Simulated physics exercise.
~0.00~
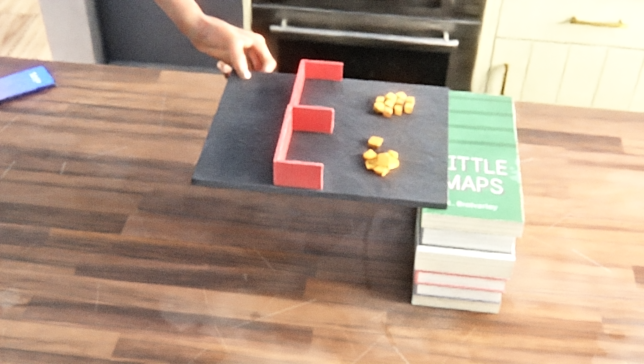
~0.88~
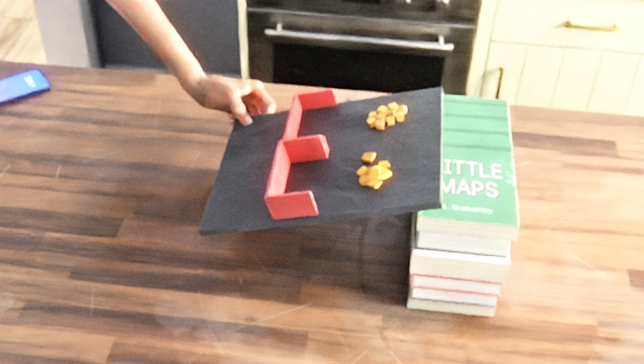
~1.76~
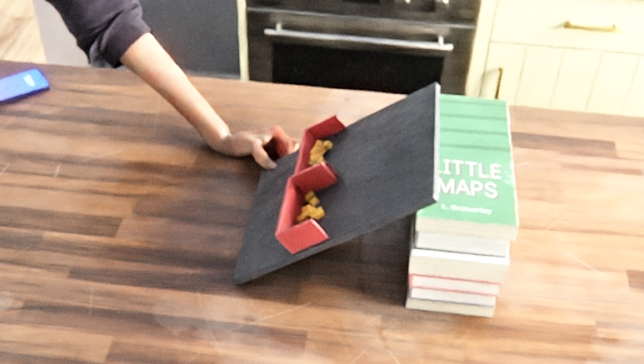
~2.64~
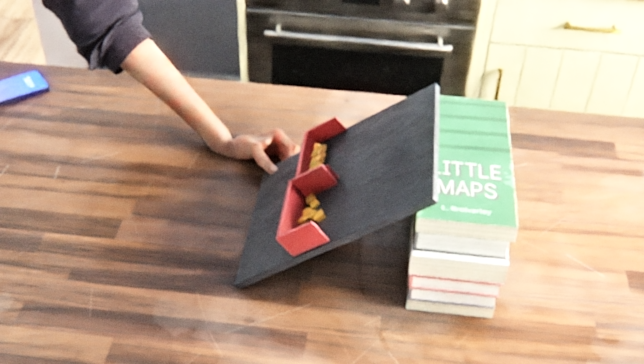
A dark board carrying a red divider and two small piles of orange-yellow pieces is held above a wooden counter, seen from slightly above by a gently swaying camera. Its right end rests on a stack of books topped by a green cover, while a hand at the left holds the other end. An oven stands behind, and a blue object lies at the far left. The hand lowers its end, and the piles at first stay put as the board tilts. As it steepens, both piles slide down leftward to the red barriers, where they remain gathered, the board sloping steeply.
